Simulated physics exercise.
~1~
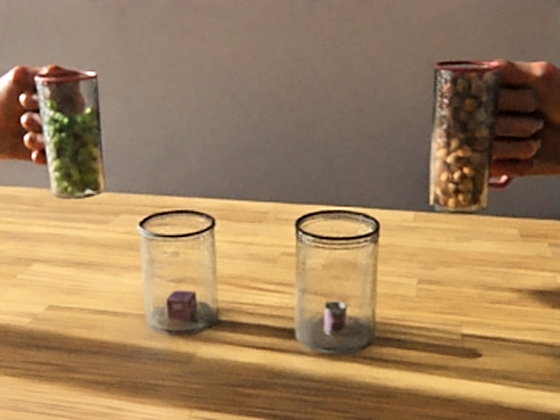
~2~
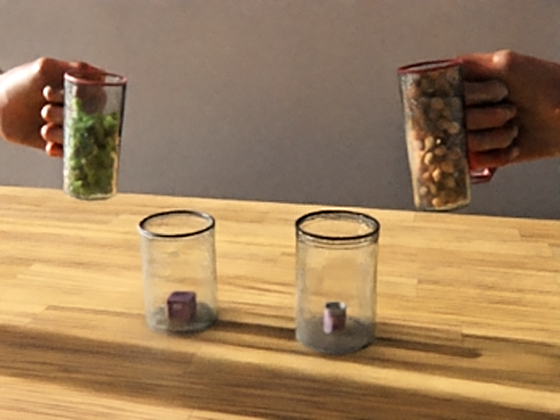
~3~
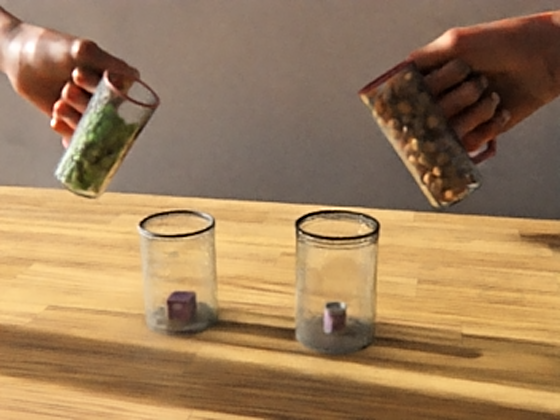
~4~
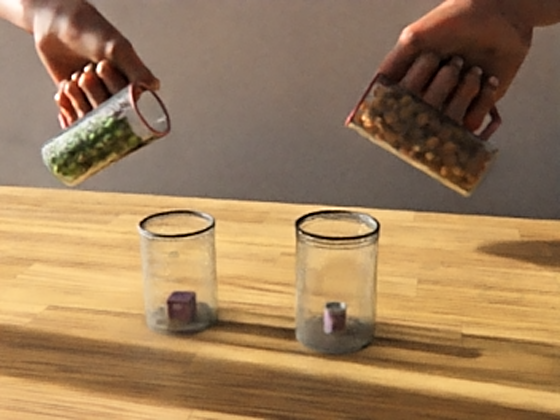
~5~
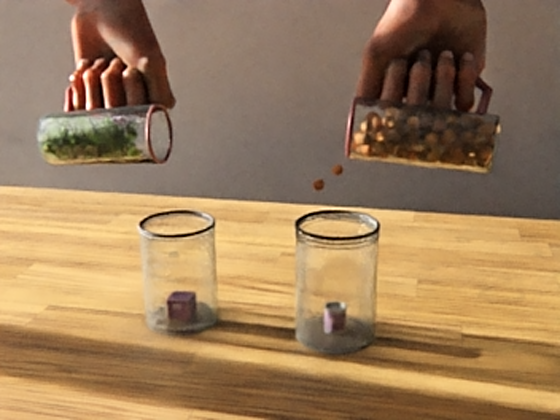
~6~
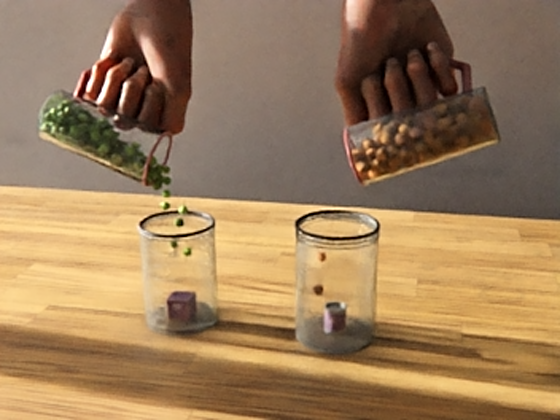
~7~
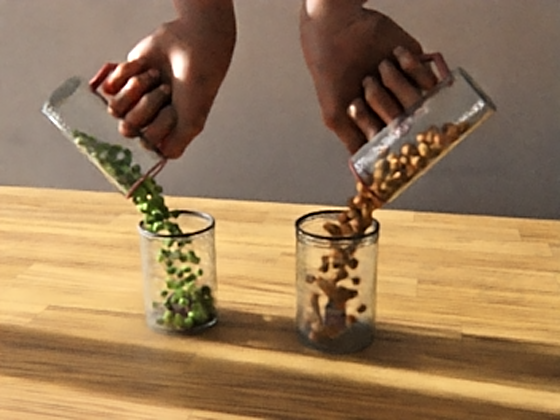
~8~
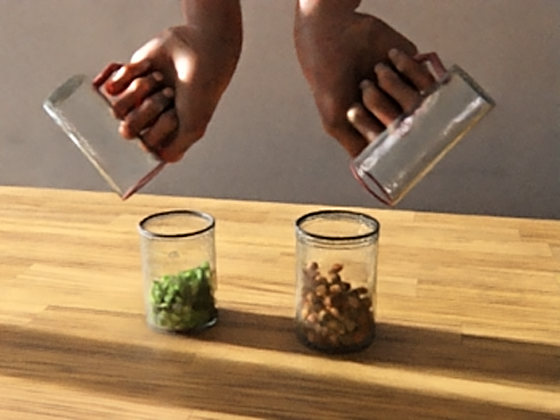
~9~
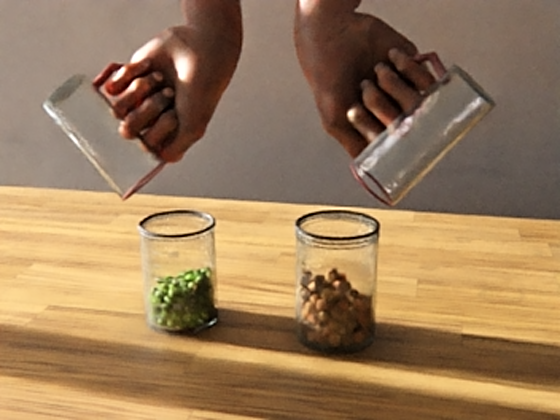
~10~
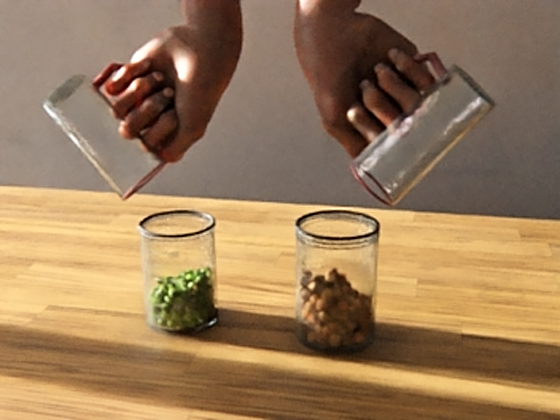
Two hands tip clear cups over two glass containers on a wooden table, pouring green pea-like pieces into the left and brown nut-like pieces into the right, until both small purplish cubes are covered and the emptied cups stay tilted above the settled heaps.
